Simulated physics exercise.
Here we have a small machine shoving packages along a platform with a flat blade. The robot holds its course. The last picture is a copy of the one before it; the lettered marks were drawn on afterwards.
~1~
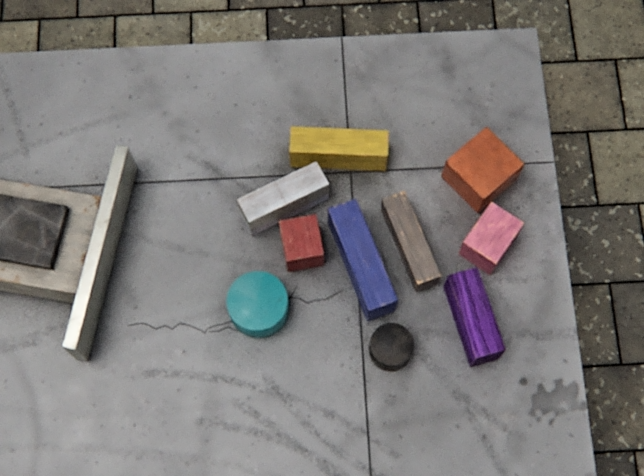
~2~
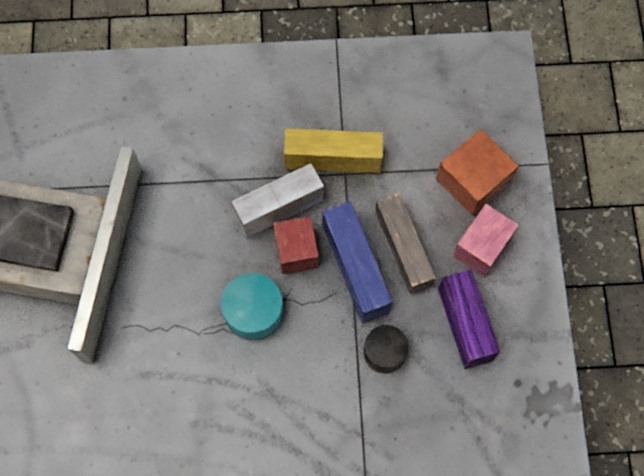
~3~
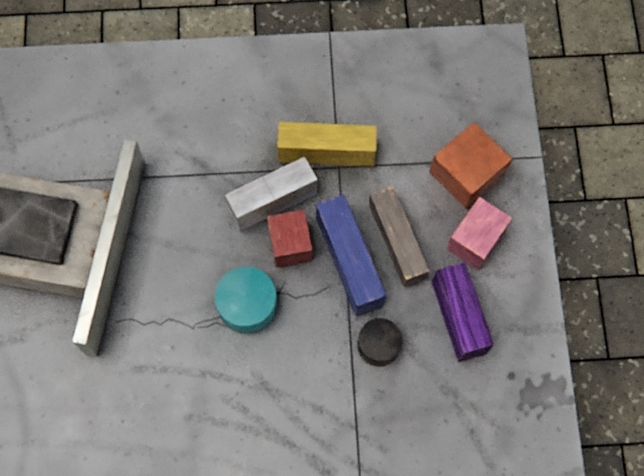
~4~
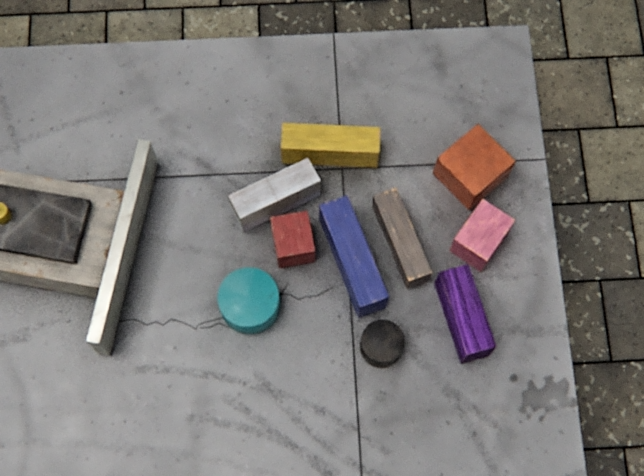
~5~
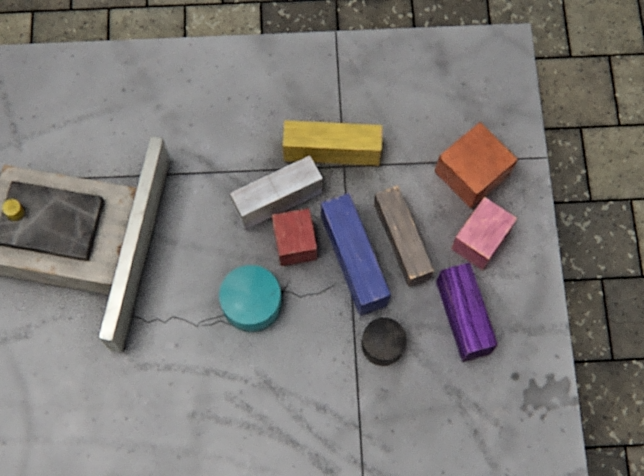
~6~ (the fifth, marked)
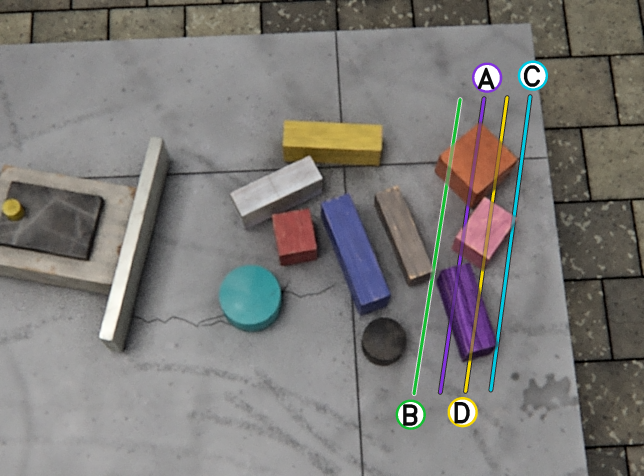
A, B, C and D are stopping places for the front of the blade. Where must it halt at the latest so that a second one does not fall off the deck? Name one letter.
Up to line A.
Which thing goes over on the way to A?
The pink crate goes over.
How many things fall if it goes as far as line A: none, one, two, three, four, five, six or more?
By then, one.
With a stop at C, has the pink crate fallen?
Yes.
On the marked copy, A at (463, 239); B at (438, 240); C at (512, 237); D at (488, 238).
With A. Early on, robot (176, 216); turquoise canister (278, 302); white stick (309, 191).
Further on, robot (295, 210); pink crate (498, 231); purple stick (483, 312).
At the end, robot (388, 206); pink crate over the edge; grey bar (544, 242); one fallen.
As for the rest, B is within the limit but short; C drops four; D drops three.
